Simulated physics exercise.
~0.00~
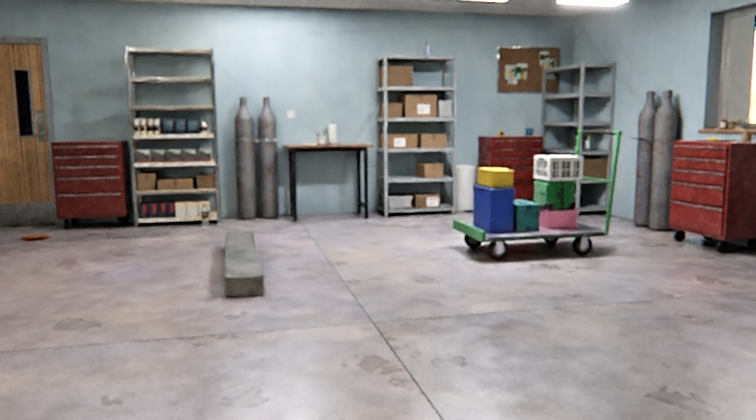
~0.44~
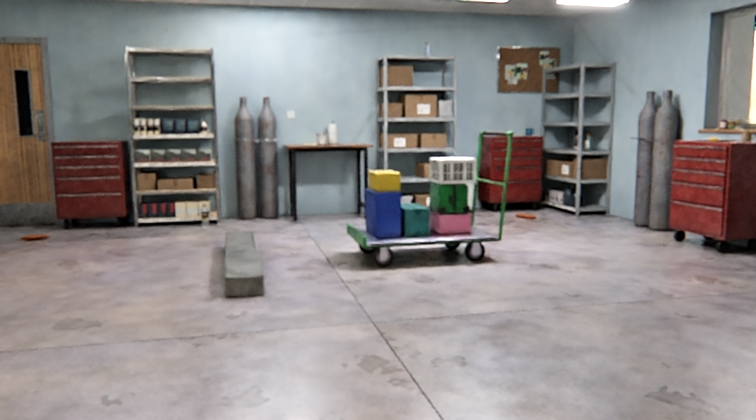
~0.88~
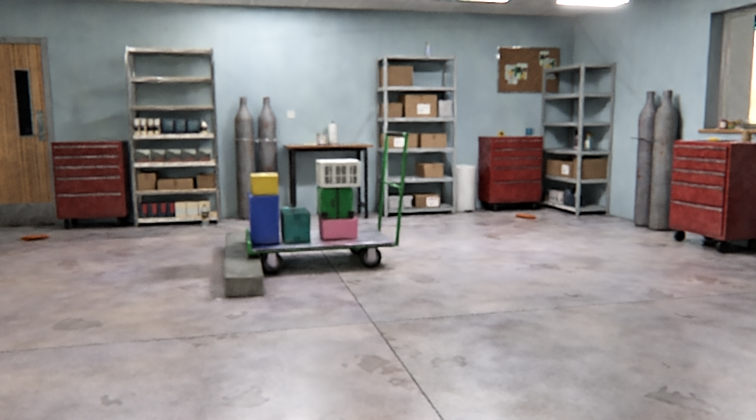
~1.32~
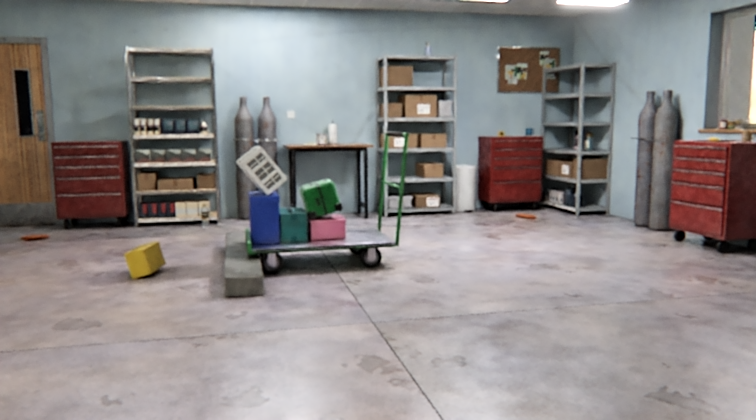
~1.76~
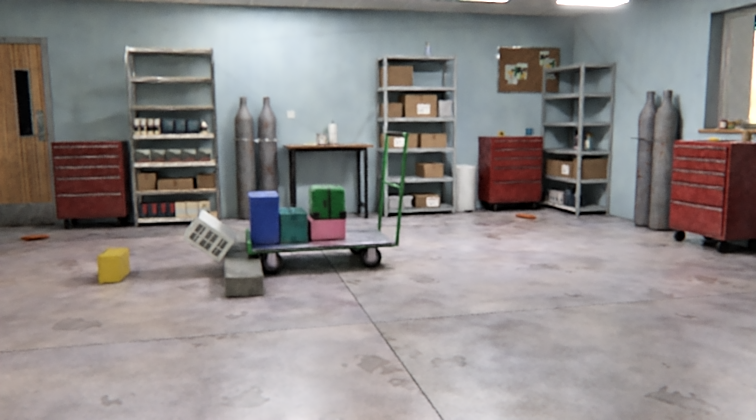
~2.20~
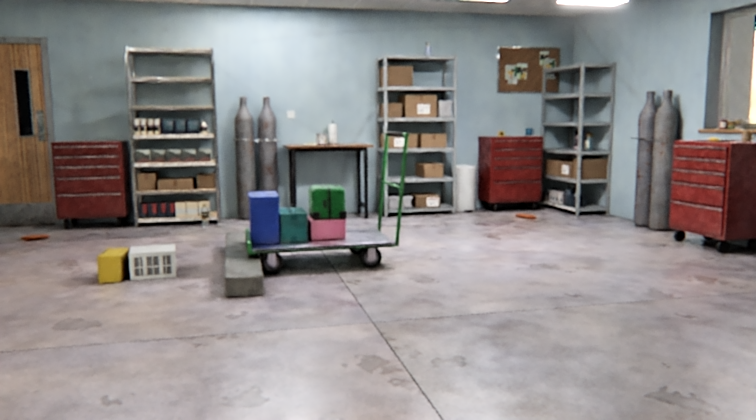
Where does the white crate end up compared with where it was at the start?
At the start it sat on top of the load on the cart at the right, and at the end it lay on the floor to the left of the kerb, beside the yellow box.
